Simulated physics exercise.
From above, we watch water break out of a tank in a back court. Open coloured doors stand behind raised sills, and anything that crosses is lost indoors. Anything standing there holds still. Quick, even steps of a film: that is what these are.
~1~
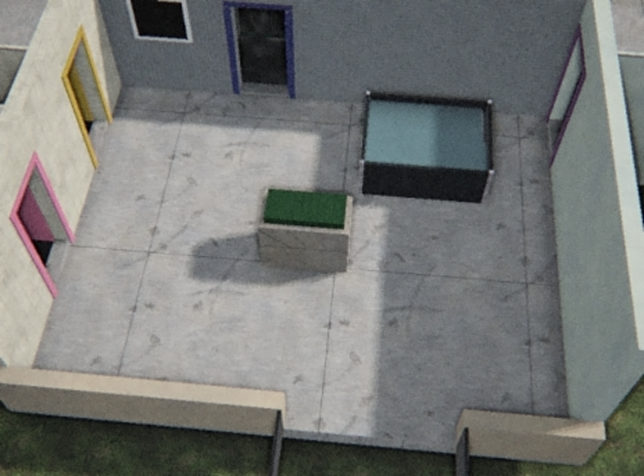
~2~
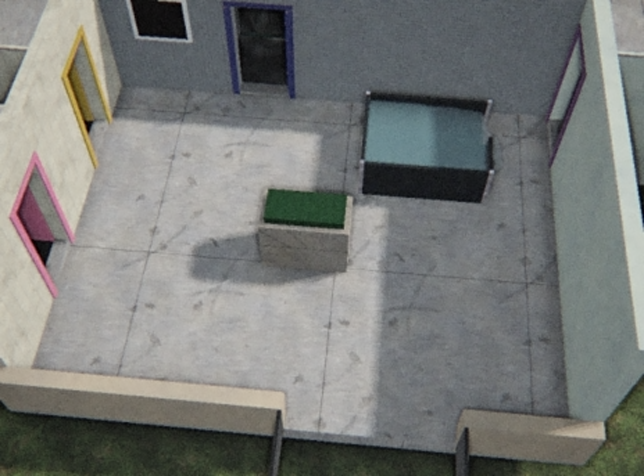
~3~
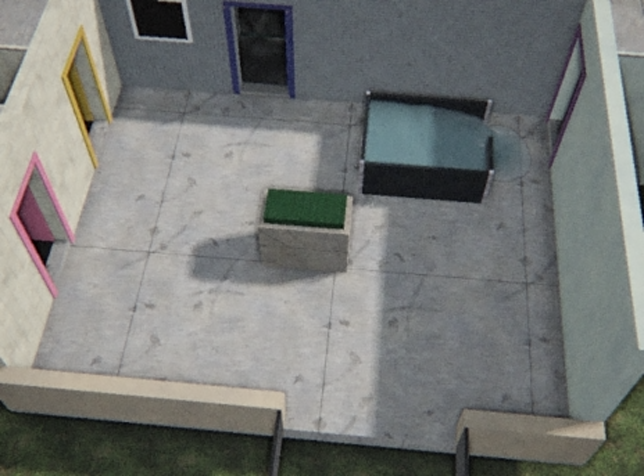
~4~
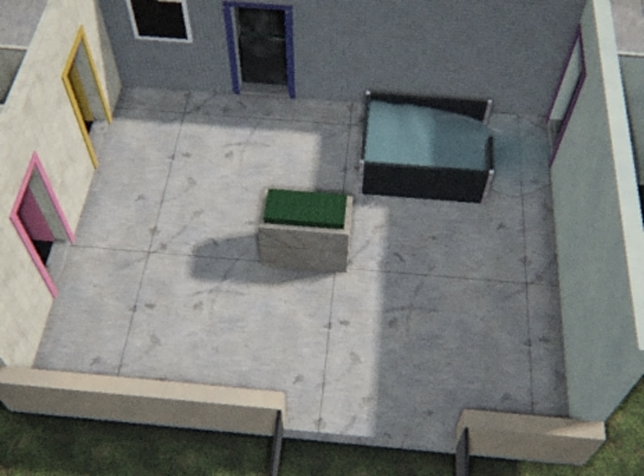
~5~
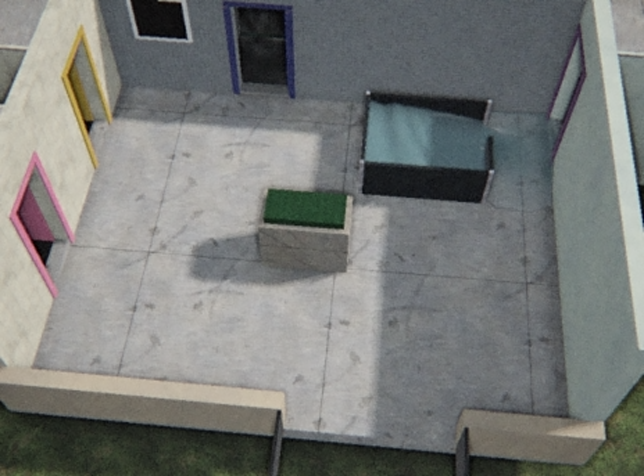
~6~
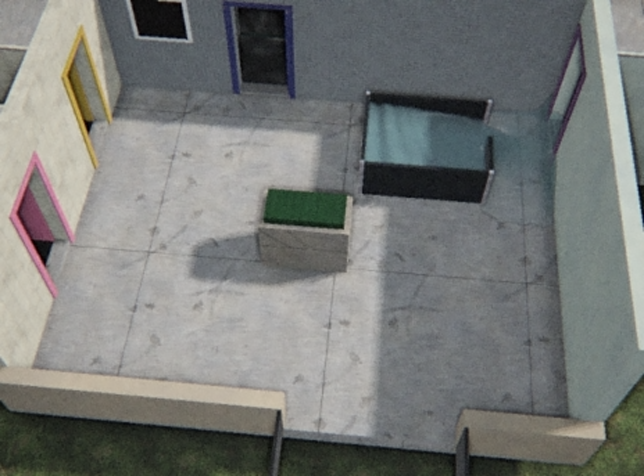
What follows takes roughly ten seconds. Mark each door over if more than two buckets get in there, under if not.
Pink door - under; blue door - under; purple door - over; yellow door - under.
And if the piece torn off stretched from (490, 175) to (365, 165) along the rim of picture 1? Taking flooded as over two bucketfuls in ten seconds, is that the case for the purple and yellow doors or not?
Verdict - purple door is safe, yellow door is safe.
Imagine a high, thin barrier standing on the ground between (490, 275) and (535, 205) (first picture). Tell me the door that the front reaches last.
Last comes the pink one.
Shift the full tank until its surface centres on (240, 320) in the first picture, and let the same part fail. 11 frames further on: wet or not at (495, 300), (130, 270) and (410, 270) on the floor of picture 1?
In that order: Awash, dry, covered.
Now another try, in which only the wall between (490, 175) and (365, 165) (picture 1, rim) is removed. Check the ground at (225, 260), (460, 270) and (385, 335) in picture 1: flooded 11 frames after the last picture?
In turn: Untouched, then inundated, then inundated.
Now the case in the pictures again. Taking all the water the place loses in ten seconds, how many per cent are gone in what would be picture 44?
Estimate: 80 %.
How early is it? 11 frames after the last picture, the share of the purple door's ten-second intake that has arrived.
I make it 60 per cent.
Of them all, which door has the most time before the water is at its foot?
That is the pink door.
A moment on, water covers 10 % of the floor; the pink door not reached, the blue door not reached, the purple door far over two buckets in, the yellow door not reached.
Next, water covers 20 % of the floor; the pink door not reached, the blue door not reached, the purple door far over two buckets in, the yellow door not reached.
Then, water covers 35 % of the floor; the pink door not reached, the blue door wet at the sill, nothing in, the purple door far over two buckets in, the yellow door not reached.
Later, water covers 55 % of the floor; the pink door not reached, the blue door wet at the sill, nothing in, the purple door far over two buckets in, the yellow door wet at the sill, nothing in.
In the end, water covers 75 % of the floor; the pink door wet at the sill, nothing in, the blue door wet at the sill, nothing in, the purple door far over two buckets in, the yellow door wet at the sill, nothing in.
